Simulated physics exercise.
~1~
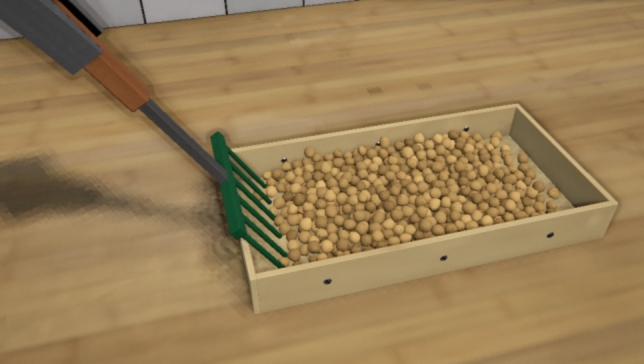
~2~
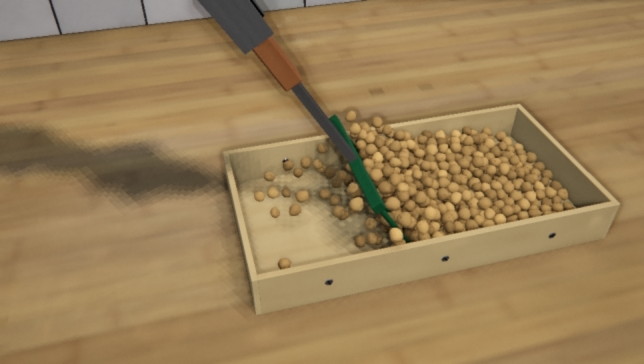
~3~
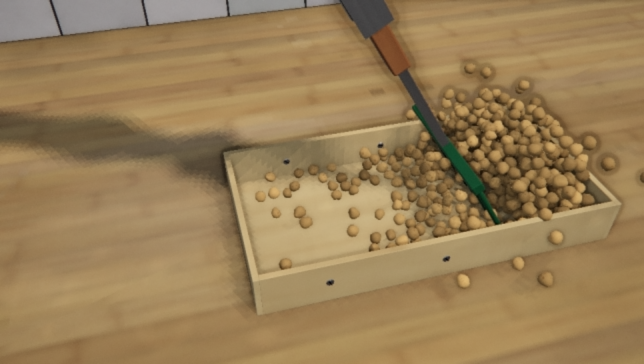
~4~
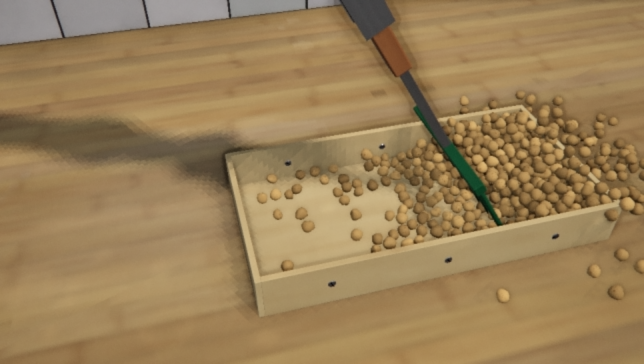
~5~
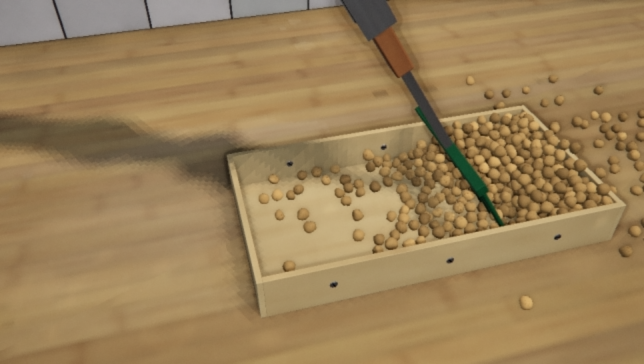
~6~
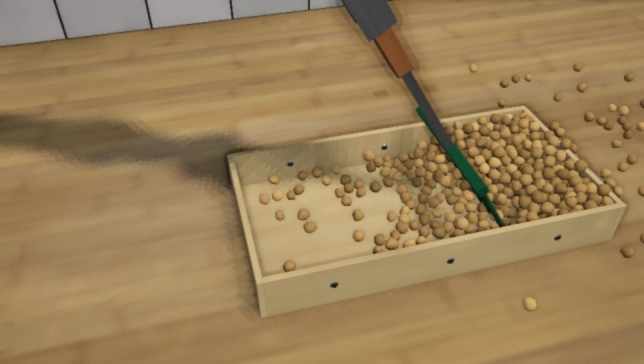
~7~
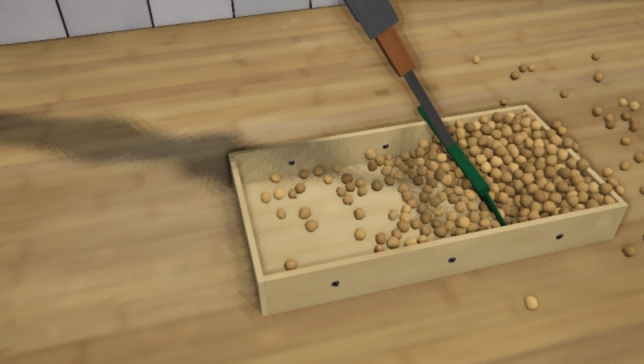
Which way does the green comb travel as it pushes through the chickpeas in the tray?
The comb moves to the right, pushing the chickpeas into a heap toward that end of the tray.
